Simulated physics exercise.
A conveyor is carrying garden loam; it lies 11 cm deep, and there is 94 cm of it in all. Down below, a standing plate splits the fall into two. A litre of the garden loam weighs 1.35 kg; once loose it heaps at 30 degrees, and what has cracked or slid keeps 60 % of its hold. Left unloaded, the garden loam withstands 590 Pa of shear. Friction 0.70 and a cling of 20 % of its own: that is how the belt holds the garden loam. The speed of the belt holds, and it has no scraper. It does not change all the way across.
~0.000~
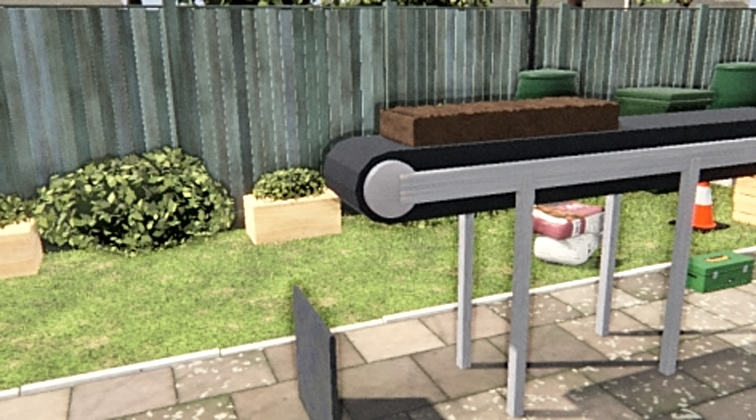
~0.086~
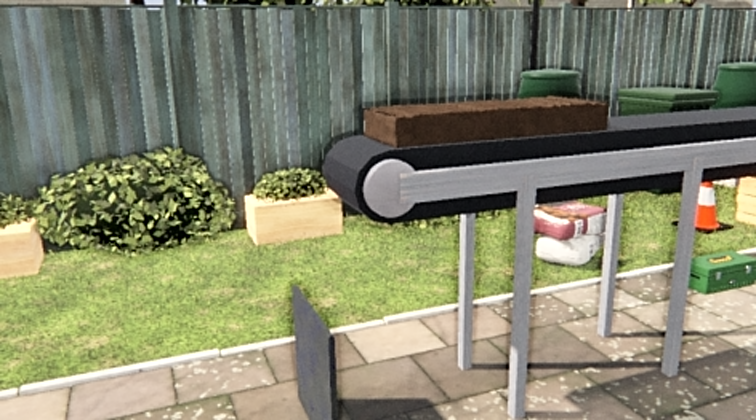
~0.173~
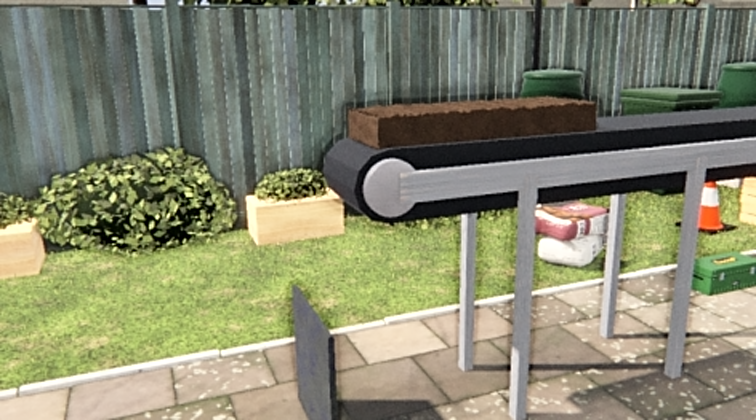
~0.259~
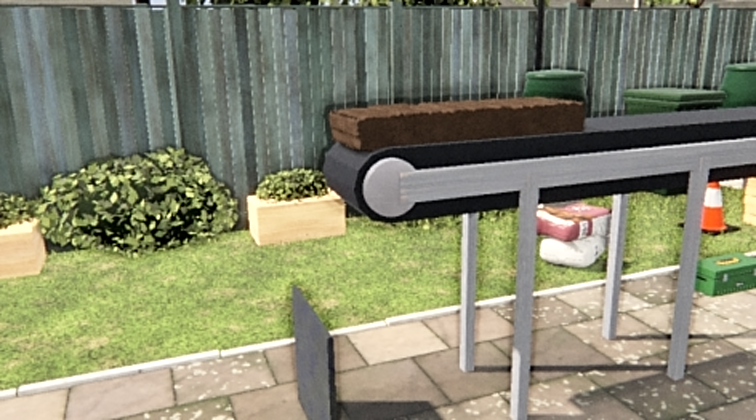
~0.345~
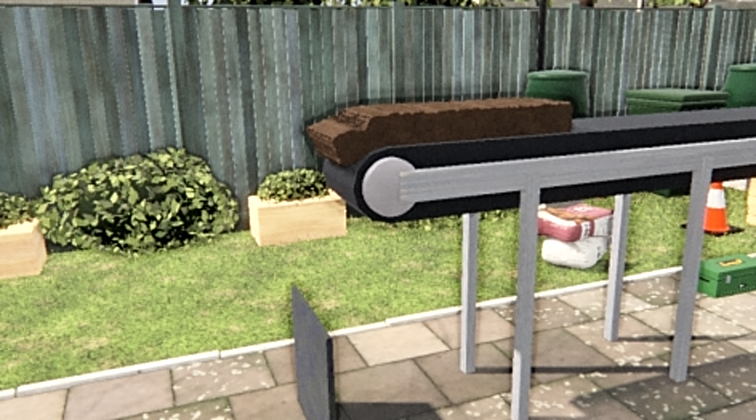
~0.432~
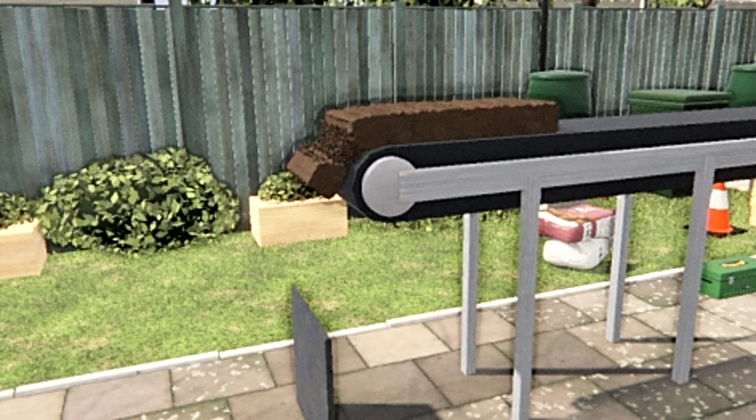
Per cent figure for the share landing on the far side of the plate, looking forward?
Around 99 percent.
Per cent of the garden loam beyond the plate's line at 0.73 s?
I'd say close to 25 %.
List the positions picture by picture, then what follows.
The first frame shows front end of the garden loam at (413, 146).
The second frame shows front end of the garden loam at (396, 123).
The third frame shows front end of the garden loam at (378, 146), 4 % of it past the top of the roller, in one piece.
The fourth frame shows front end of the garden loam at (358, 127), 11 % of it past the top of the roller, in one piece.
The fifth frame shows front end of the garden loam at (333, 138), 18 % of it past the top of the roller, cracking.
The sixth frame shows front end of the garden loam at (309, 180), 26 % of it past the top of the roller, cracking.
By 0.73 s, 27 % is beyond the plate's line.
By 1.07 s, 54 % is beyond the plate's line.
By 1.42 s, 84 % is beyond the plate's line.
By 1.77 s, 99 % is beyond the plate's line.
By 3.03 s, at the end, 99 % is beyond the plate's line.
